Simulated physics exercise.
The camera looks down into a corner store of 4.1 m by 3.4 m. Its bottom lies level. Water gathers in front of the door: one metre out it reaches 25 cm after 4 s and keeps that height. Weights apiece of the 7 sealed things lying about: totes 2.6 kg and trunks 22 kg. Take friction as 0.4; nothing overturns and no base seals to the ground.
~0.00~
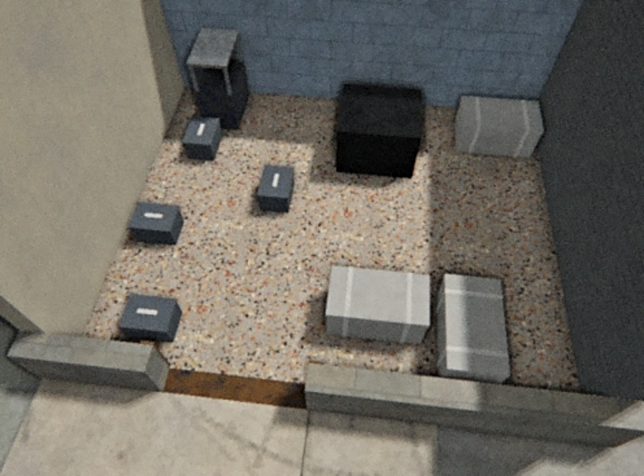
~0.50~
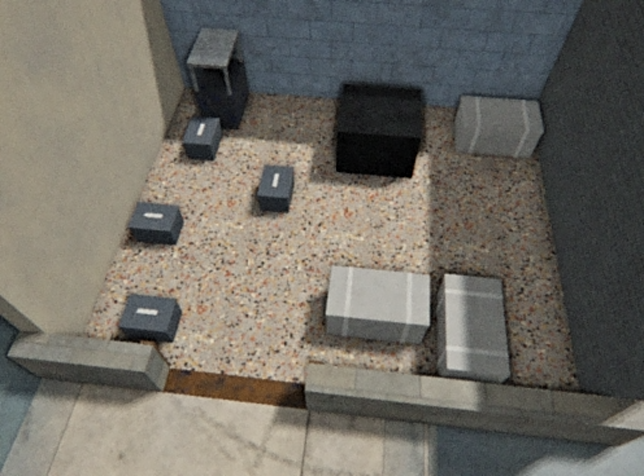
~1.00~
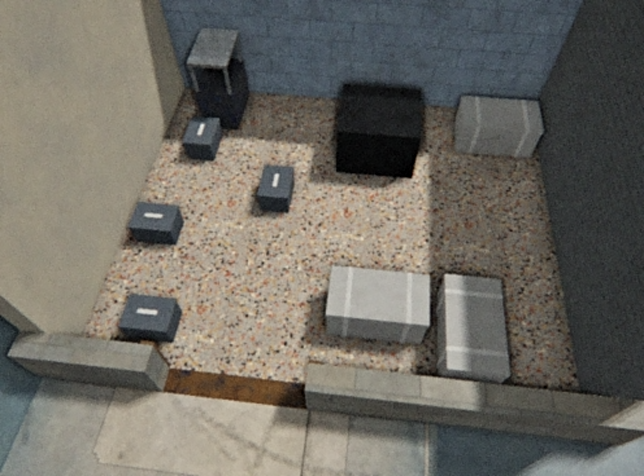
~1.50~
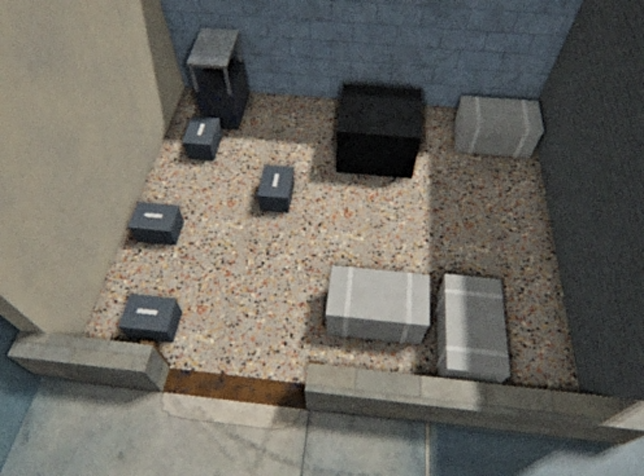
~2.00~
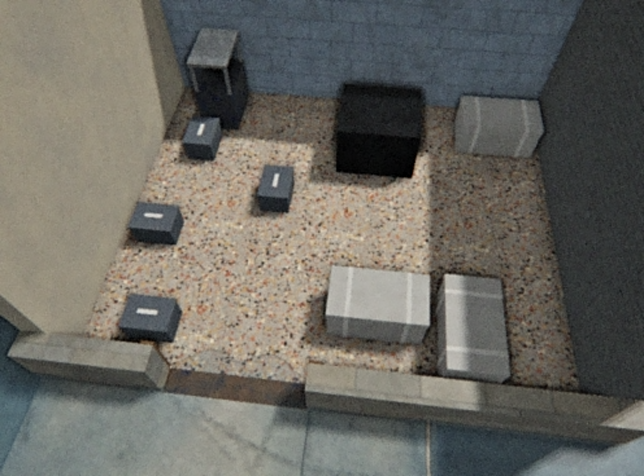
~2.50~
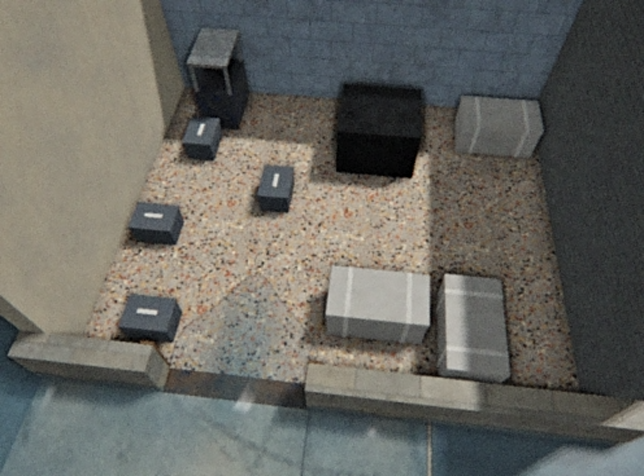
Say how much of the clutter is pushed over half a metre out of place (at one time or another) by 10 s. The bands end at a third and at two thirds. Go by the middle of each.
It is between one and two thirds.
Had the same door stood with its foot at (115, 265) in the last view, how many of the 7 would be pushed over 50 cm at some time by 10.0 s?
In that case 6 of them.
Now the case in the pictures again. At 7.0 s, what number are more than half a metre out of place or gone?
By then 3.
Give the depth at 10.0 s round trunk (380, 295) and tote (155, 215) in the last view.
Roughly 7 and 17 cm.
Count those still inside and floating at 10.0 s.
7 of them.
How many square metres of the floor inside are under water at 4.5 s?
Roughly 7.0 m2.
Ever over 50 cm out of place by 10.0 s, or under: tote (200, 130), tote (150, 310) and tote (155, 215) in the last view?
In turn: Past it, short of it, more.
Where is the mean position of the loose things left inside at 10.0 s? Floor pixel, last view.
At about (336, 209).
After 3.5 s 0 of 7 are over 50 cm from their spots; 0 afloat.
After 4.5 s 1 of 7 are over 50 cm from their spots; 1 afloat.
After 7.0 s 3 of 7 are over 50 cm from their spots; 4 afloat.
After 10.0 s 3 of 7 are over 50 cm from their spots, and 3 have been at some point; 7 afloat.
